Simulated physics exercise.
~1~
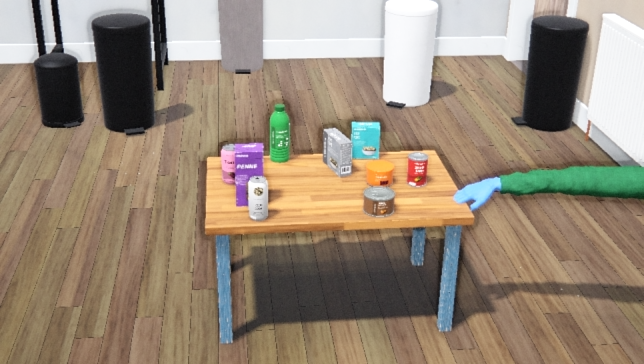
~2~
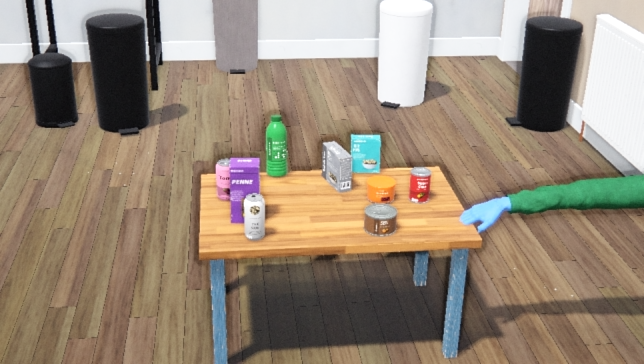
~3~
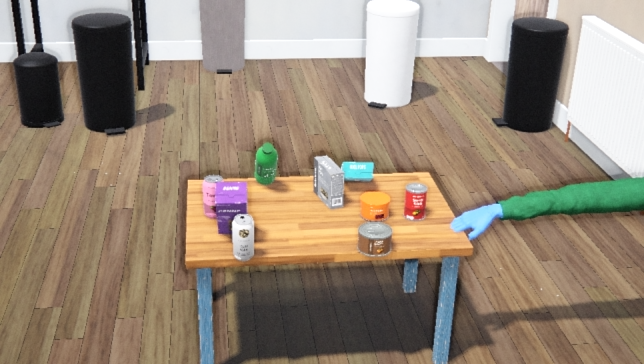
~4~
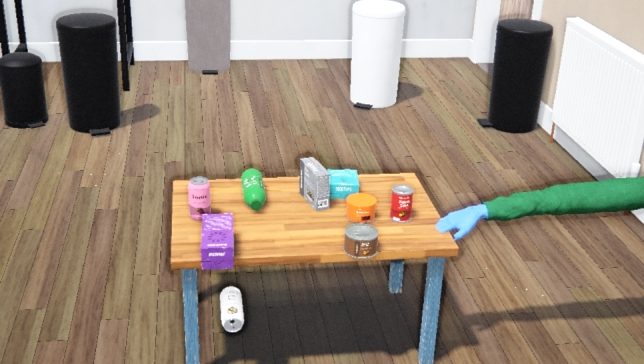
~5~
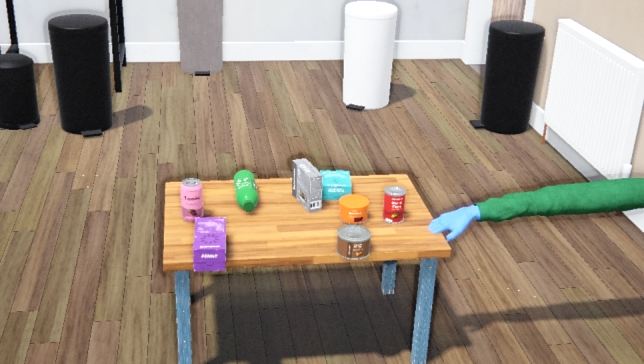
A small wooden table with blue legs, gripped at its right edge by a blue-gloved hand in a green sleeve, is seen from slightly above in a wood-floored room with black and white bins behind. It holds a purple carton, white can and pink can at left, a green bottle, grey and turquoise packets, and an orange tub, brown tub and red tin. The table slides towards the viewer, and the bottle, carton and turquoise packet tip over. The white can tilts and drops off the front edge to the floor. Finally, the three toppled things lie on the table, the others standing.
